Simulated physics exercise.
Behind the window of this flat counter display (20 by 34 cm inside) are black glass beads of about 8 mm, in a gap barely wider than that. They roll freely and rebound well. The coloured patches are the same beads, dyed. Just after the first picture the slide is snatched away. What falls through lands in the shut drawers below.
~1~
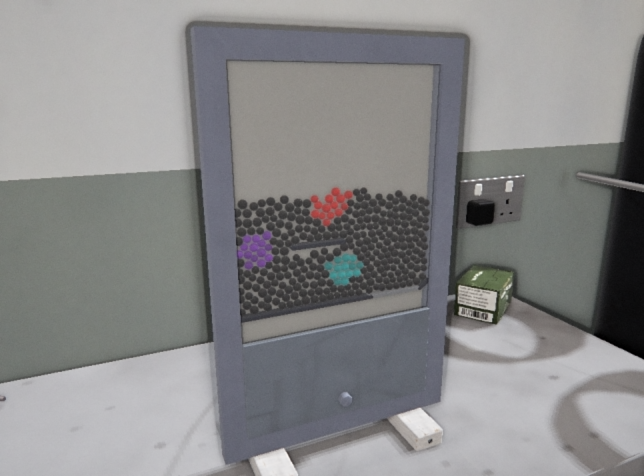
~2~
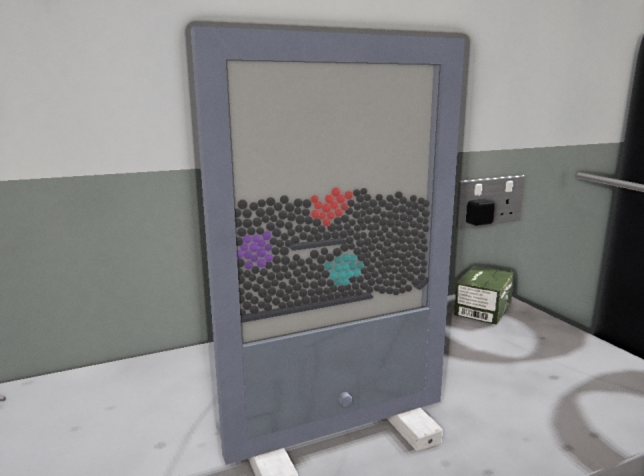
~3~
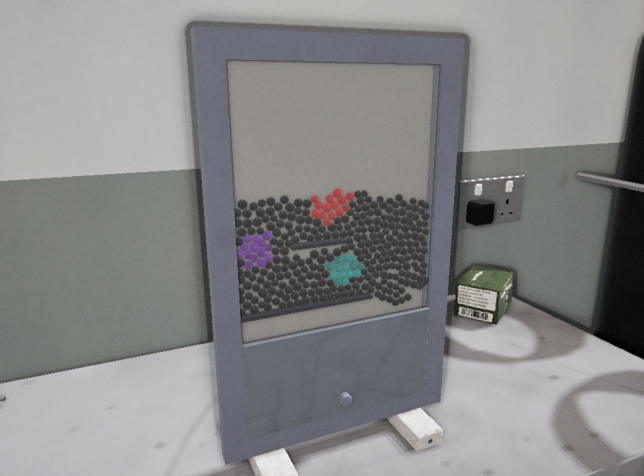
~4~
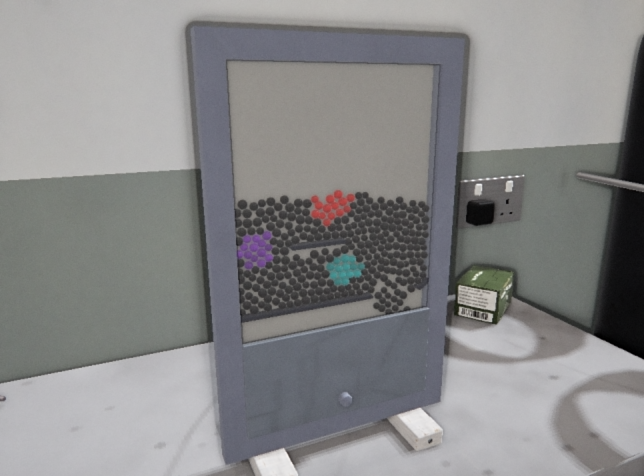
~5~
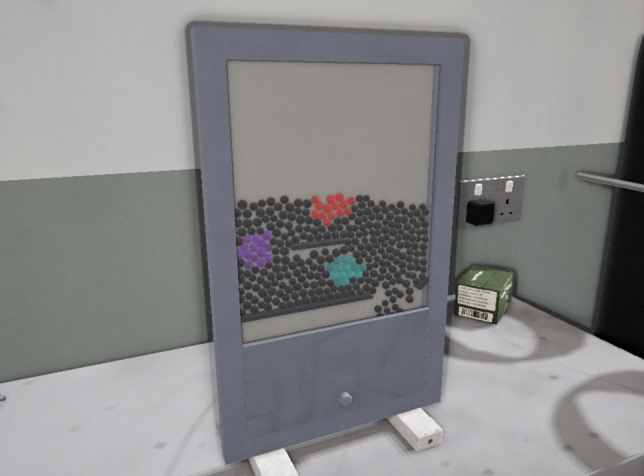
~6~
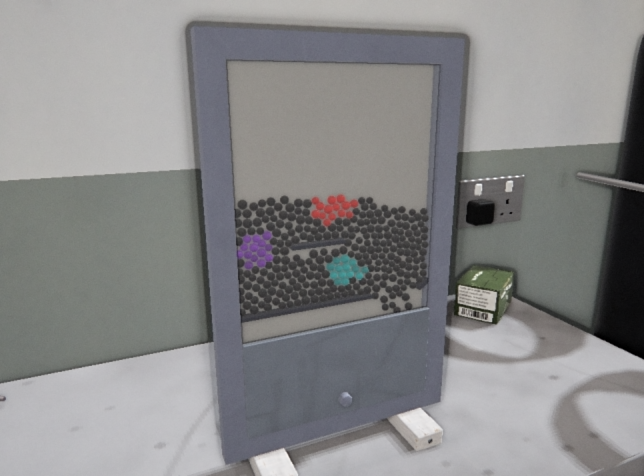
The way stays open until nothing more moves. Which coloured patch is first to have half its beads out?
Answer: Red.
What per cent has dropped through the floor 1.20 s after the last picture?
Roughly 70 per cent.
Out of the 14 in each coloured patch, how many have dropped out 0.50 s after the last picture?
Red 12, turquoise 4, purple 0.
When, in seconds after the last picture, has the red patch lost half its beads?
At about 0.4 s.
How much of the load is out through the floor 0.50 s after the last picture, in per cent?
Roughly 55 per cent.
Then, 0.15 s later than the last picture, 25 % are out; out of 14, red 0, turquoise 0, purple 0.
Then, 0.50 s later than the last picture, 55 % are out; out of 14, red 12, turquoise 5, purple 0.
Then, 1.20 s later than the last picture, 70 % are out; out of 14, red 14, turquoise 14, purple 0.
At rest 3.6 s after the last picture, 80 % are out; out of 14, red 14, turquoise 14, purple 2; half out at red 0.38 s, turquoise 0.55 s, purple never.
